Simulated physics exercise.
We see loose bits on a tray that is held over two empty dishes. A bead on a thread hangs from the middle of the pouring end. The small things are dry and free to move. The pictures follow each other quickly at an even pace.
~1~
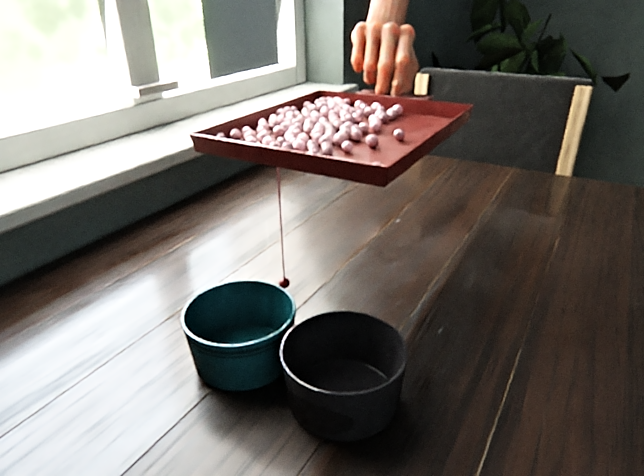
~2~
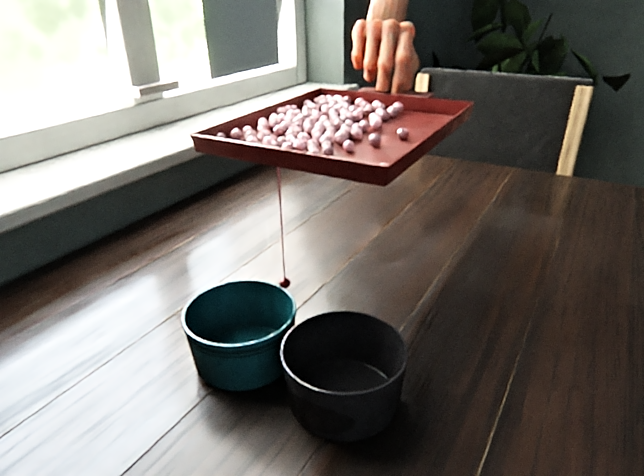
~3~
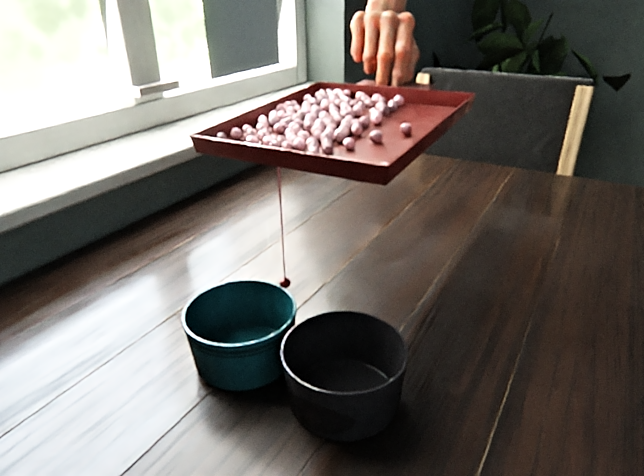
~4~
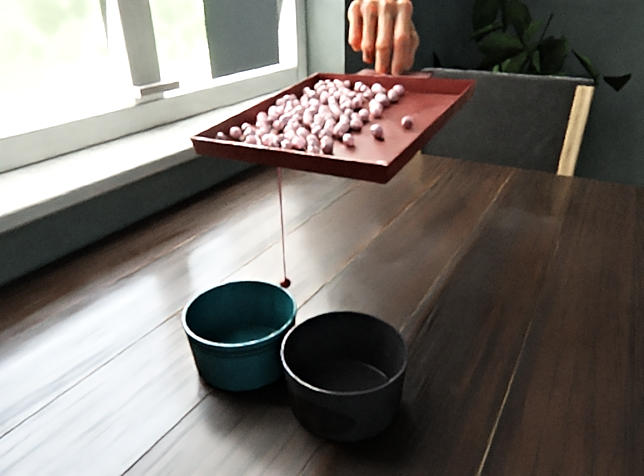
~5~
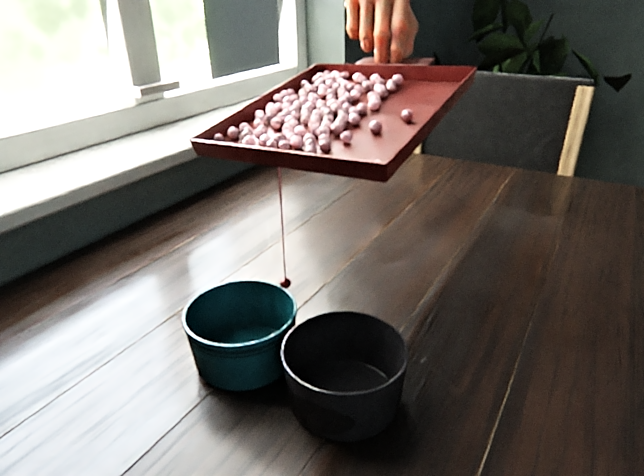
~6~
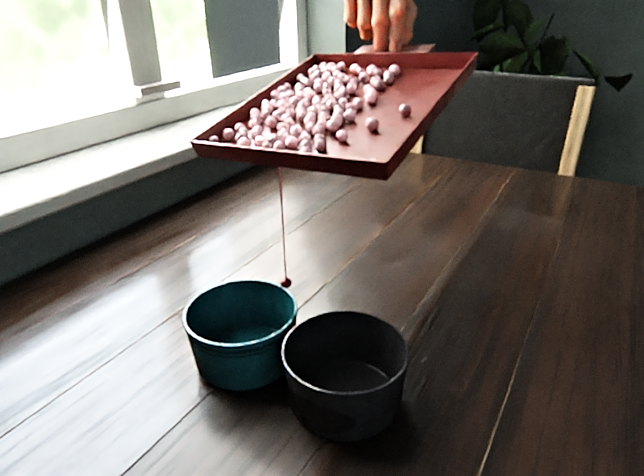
At a dark wooden table by a window, a hand slowly raised the back of a red tray above two empty bowls, and the small pinkish balls on it began shifting about.
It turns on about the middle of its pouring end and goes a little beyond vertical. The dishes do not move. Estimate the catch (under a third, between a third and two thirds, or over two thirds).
They take from one third to two thirds between them.
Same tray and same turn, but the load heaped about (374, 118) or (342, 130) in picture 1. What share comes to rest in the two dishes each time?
First some 60, then 50 per cent.
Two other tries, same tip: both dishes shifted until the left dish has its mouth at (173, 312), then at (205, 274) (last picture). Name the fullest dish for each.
One: The left-hand dish. Two: The dish on the left.
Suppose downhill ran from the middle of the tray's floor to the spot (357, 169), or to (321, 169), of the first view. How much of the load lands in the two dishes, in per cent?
First some 80, then 90 per cent.
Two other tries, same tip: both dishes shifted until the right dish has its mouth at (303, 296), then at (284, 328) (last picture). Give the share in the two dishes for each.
About 30 and 90 per cent.
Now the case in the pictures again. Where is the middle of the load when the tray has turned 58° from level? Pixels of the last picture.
Roughly at (246, 116).
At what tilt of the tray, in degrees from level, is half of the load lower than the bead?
Roughly 90°.
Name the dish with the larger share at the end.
More ends in left.
Soon after the last picture, tray tipped steeply; nearly all on the tray; a stray few outside both; a stray few in the air.
A little later, tray tipped right over; a small part on the tray; about a third in the left dish; about a third outside both; about a quarter in the air.
Later still, tray tipped past a quarter turn; about half in the left dish; about half outside both.
By the end, tray tipped past a quarter turn; none in the right dish; about half in the left dish; about half outside both.
